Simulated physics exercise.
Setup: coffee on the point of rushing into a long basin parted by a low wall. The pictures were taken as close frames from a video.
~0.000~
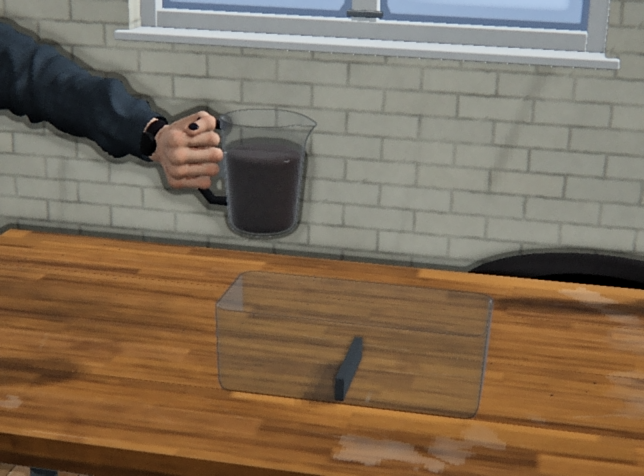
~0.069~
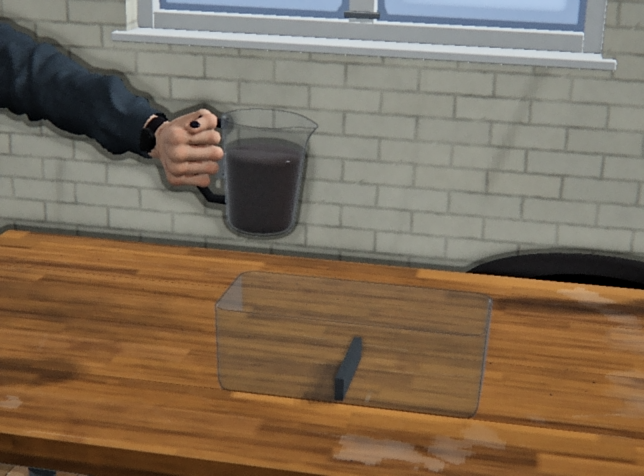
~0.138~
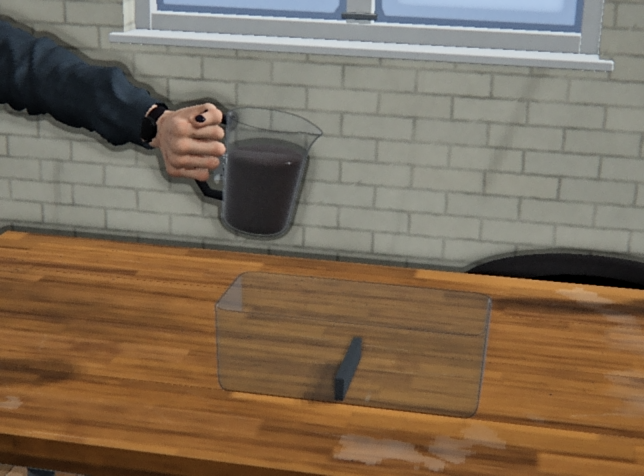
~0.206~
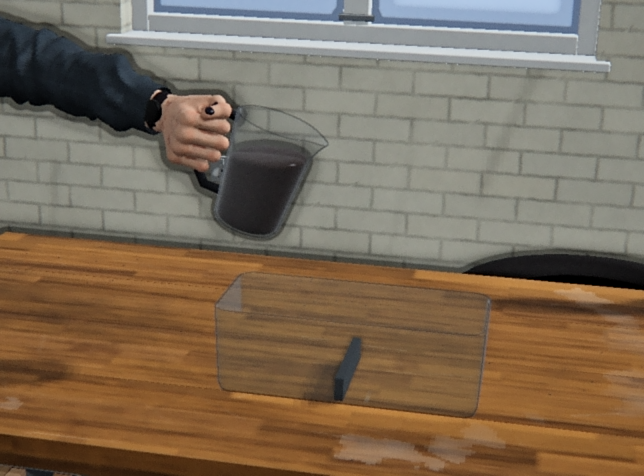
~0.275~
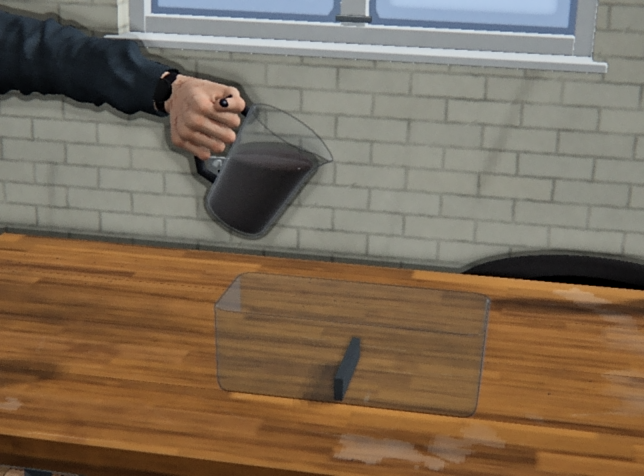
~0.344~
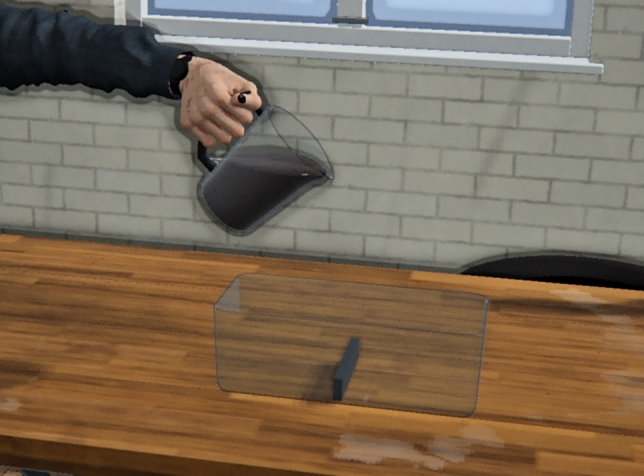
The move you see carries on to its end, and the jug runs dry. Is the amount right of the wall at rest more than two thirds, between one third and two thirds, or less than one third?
It is more than two thirds.
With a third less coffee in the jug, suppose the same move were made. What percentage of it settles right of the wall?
90 per cent.
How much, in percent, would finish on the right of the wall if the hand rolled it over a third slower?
I'd put it at some 90 percent.
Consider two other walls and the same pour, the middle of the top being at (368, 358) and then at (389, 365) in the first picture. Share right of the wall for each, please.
75 % and 15 %, roughly.
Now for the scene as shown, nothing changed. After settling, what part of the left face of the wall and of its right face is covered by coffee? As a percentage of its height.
Roughly 10 percent left, 70 percent right.
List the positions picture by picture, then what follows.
It leans 0°; its right rim is at (316, 123); the coffee meets the walls at (229, 149) and (302, 155); the long basin's rim runs from (229, 290) to (489, 317); the wall's top is at (350, 358), in the first picture.
It leans 2°; its right rim is at (318, 126); the coffee meets the walls at (229, 149) and (302, 156), in the second picture.
It leans 8°; its right rim is at (323, 133); the coffee meets the walls at (230, 150) and (304, 157), in the third picture.
It leans 18°; its right rim is at (328, 144); the coffee meets the walls at (232, 154) and (308, 159), in the fourth picture.
It leans 30°; its right rim is at (333, 160); the coffee meets the walls at (226, 164) and (314, 163), in the fifth picture.
It leans 44°; its right rim is at (334, 178); the coffee meets the walls at (215, 170) and (325, 170), in the sixth picture.
By 0.62 s the tilt is 94° and 67 per cent is still to pour, 0 is left of the wall and 8 right of it.
By 0.81 s the tilt is 102° and 20 per cent is still to pour, 1 is left of the wall and 56 right of it.
By 1.02 s the tilt is 102° and 3 per cent is still to pour, 4 is left of the wall and 86 right of it.
By 1.25 s the tilt is 102° and 0 per cent is still to pour, 6 is left of the wall and 92 right of it.
At rest 7 per cent lies left of the wall, 91 right of it and 2 outside.
